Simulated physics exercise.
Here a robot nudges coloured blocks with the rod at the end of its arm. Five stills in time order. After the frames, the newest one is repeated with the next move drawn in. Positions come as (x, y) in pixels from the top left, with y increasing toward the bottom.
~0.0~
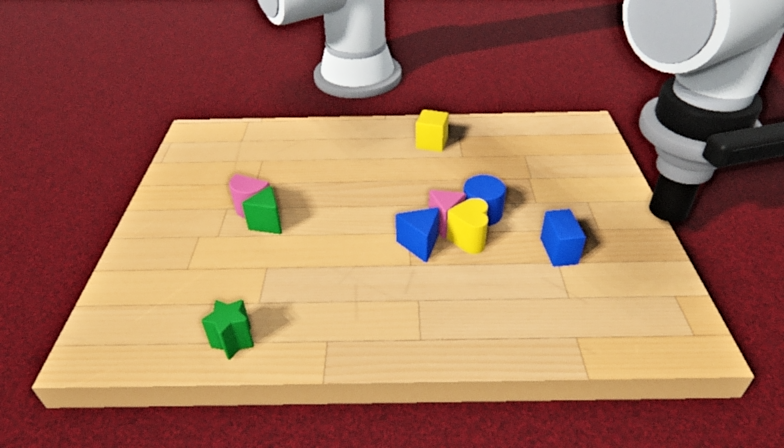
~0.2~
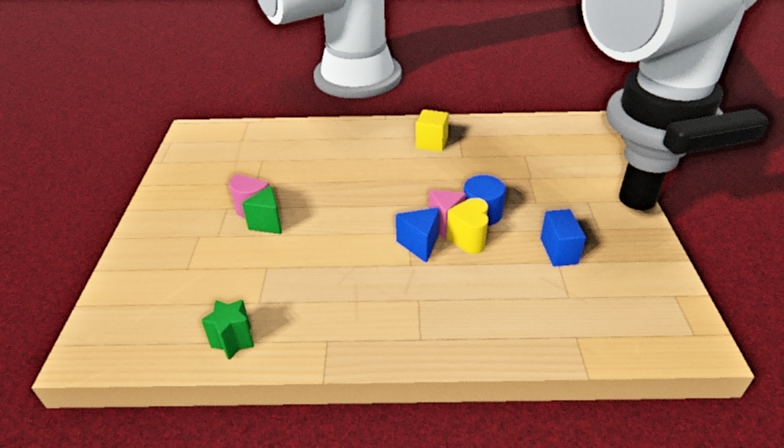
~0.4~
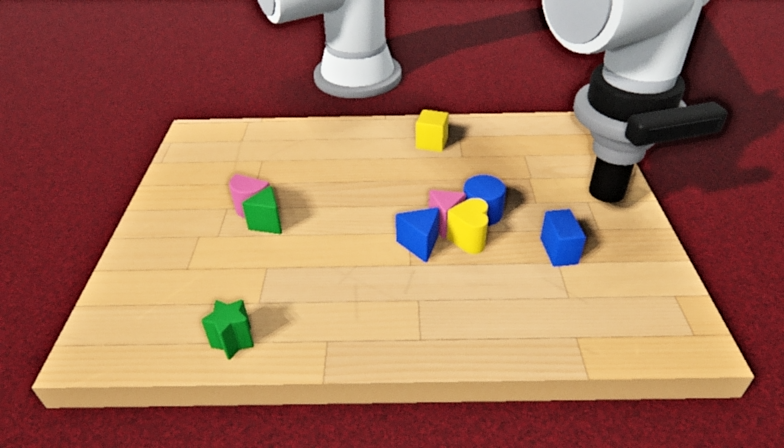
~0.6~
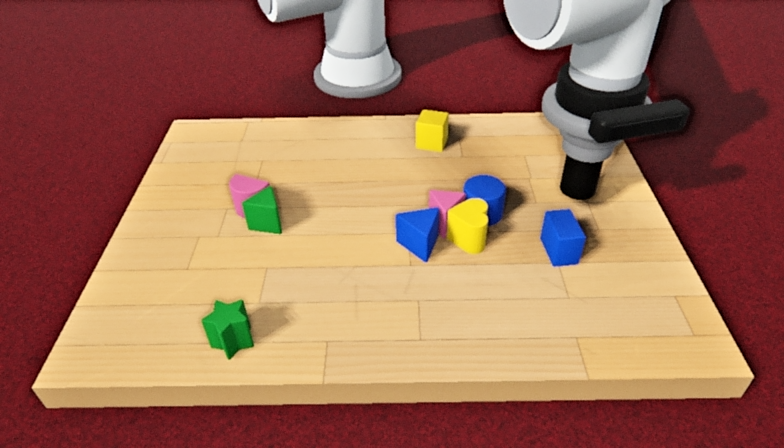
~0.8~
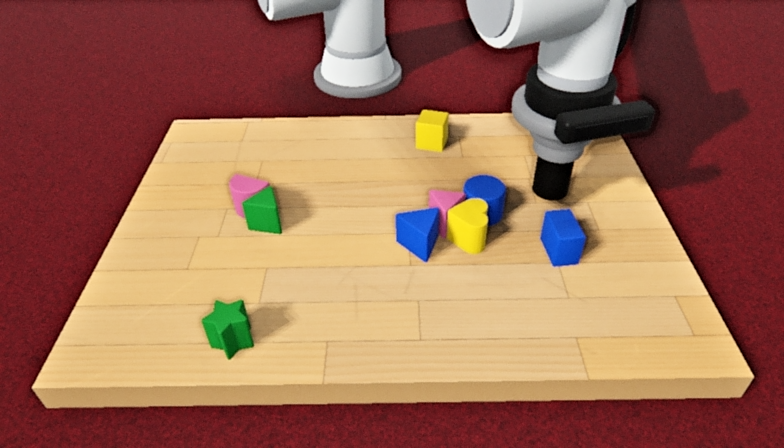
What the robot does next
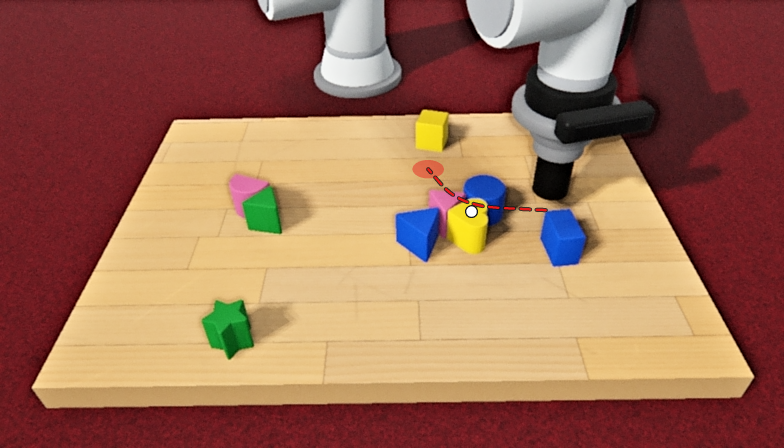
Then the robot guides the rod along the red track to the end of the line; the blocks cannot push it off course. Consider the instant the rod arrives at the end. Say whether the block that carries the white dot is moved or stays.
It will remain on its spot.
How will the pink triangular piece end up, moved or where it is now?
By the last moment of the path, the pink triangular piece has shifted.
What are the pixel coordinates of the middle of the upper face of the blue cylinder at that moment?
Most likely (417, 175).
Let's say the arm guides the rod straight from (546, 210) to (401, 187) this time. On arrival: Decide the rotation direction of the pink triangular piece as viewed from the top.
It is turned anticlockwise.
Drawn move, from (546, 210) by way of (495, 208) and (451, 194) to (428, 169); the dot is on the yellow heart-shaped block.
On the path given first. One third of the way, rod at (497, 188); blue triangular piece at (416, 220); pink triangular piece at (432, 200), turned 45° anticlockwise; blue cylinder at (460, 184).
Two thirds of the way, rod at (452, 174); blue triangular piece at (416, 220); pink triangular piece at (419, 198), turned 105° anticlockwise; blue cylinder at (419, 176).
At the end, rod at (429, 150); blue triangular piece at (416, 220); pink triangular piece at (419, 198), turned 105° anticlockwise; yellow heart-shaped block still; blue cylinder at (417, 175).
